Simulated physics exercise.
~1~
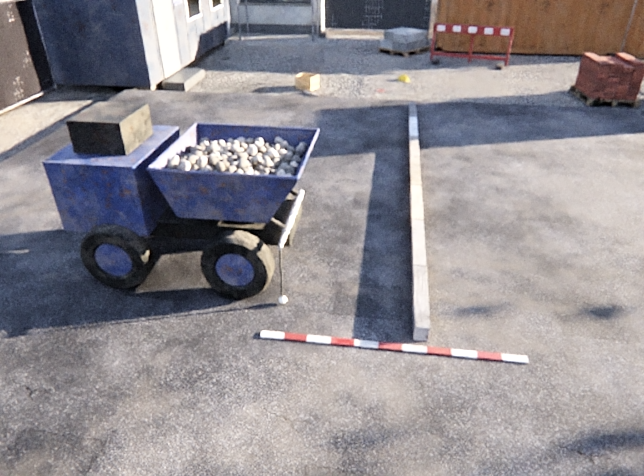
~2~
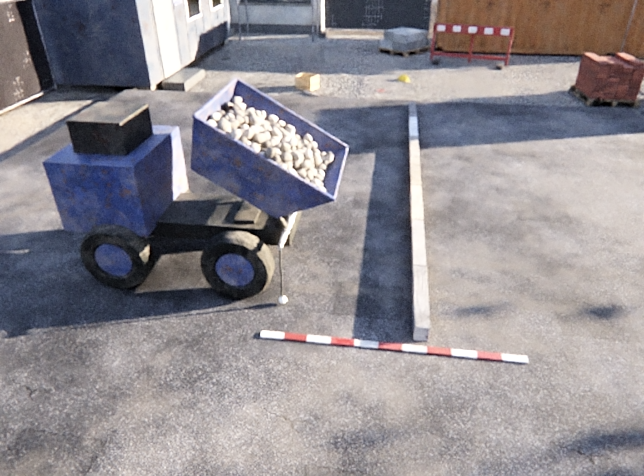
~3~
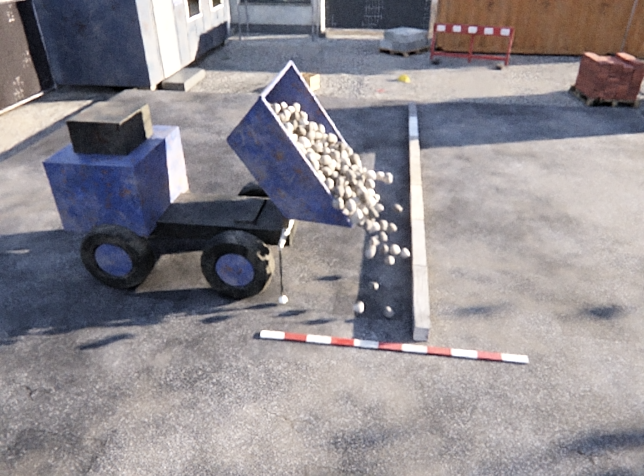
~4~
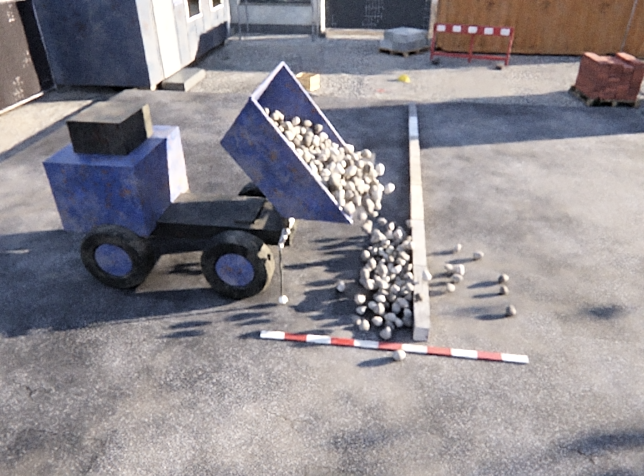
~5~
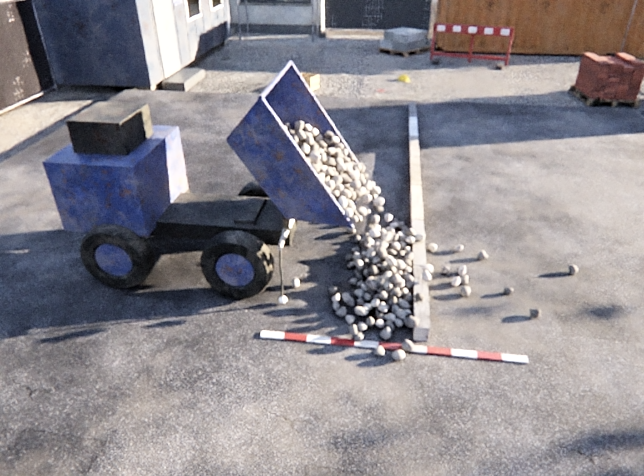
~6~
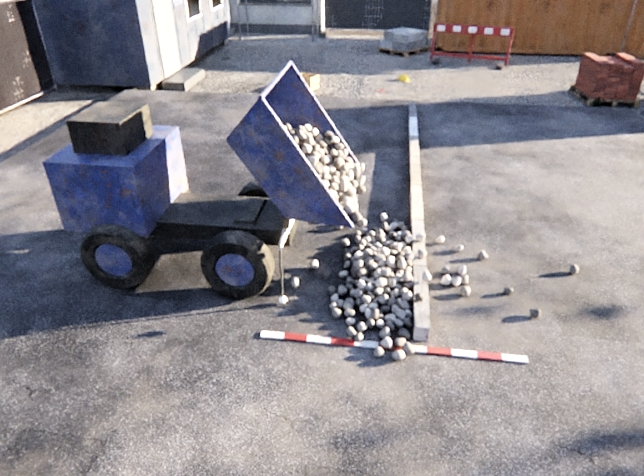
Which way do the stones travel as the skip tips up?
The stones move to the right, sliding down out of the skip towards the kerb.
